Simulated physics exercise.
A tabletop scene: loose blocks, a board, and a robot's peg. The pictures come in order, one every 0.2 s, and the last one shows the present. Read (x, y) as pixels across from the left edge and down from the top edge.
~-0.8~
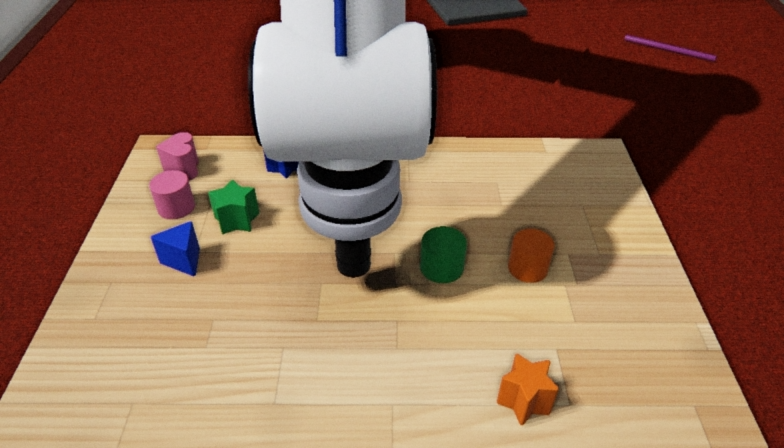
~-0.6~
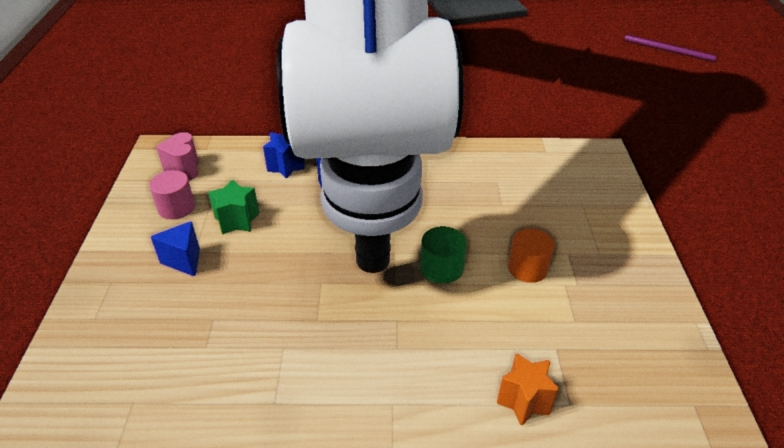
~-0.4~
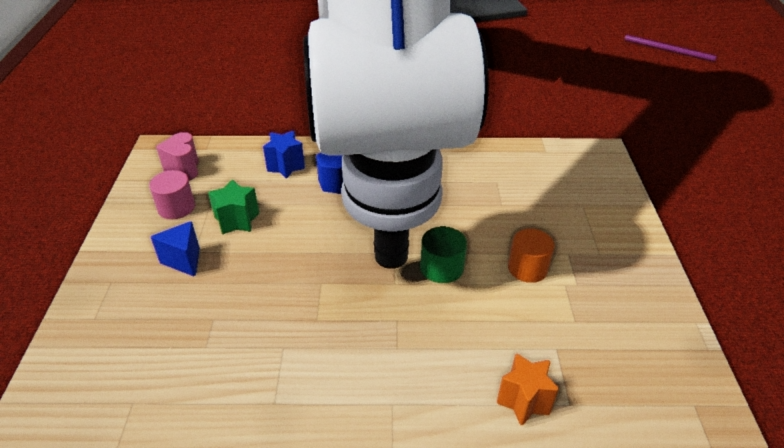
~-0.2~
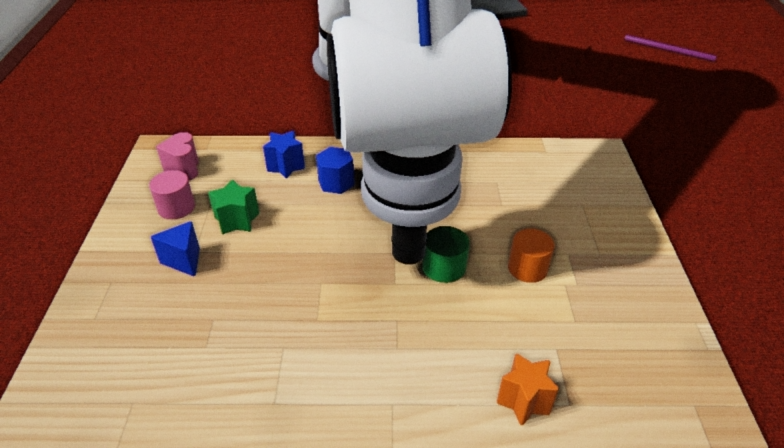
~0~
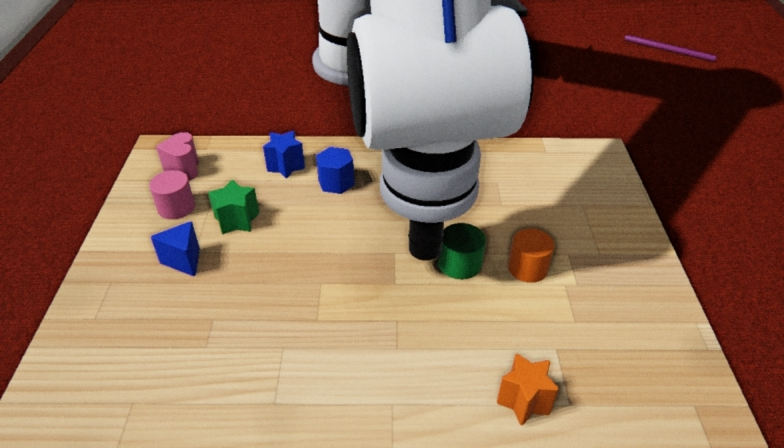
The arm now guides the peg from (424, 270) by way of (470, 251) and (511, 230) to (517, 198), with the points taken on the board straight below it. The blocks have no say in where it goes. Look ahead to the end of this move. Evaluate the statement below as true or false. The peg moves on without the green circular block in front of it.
Answer: True.
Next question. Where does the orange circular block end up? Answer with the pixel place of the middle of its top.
Just about (568, 247).
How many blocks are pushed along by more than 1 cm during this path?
Two blocks shift.
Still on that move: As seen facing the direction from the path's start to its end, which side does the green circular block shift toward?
It moves off to the right.
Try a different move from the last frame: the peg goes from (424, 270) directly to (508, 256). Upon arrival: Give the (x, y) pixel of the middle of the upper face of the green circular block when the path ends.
The point I'd pick in the picture is (543, 216).
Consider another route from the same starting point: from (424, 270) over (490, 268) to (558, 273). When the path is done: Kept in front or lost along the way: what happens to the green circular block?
It is off to the side or behind.
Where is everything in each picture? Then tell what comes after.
The first frame shows tip of the peg at (354, 267), middles of tops, green circular block at (444, 241), orange circular block at (534, 242).
The second frame shows peg at (373, 262), nothing pushed.
The third frame shows peg at (391, 258), nothing pushed.
The fourth frame shows peg at (409, 254), green circular block at (447, 240).
The fifth frame shows peg at (425, 250), green circular block at (463, 237), orange circular block at (534, 242).
What follows on the original path. One third of the way, peg at (474, 230); green circular block at (514, 225); orange circular block at (552, 244).
Two thirds of the way, peg at (515, 211); green circular block at (552, 217); orange circular block at (568, 247).
At the end, peg at (521, 179); green circular block at (553, 216); orange circular block at (568, 247).
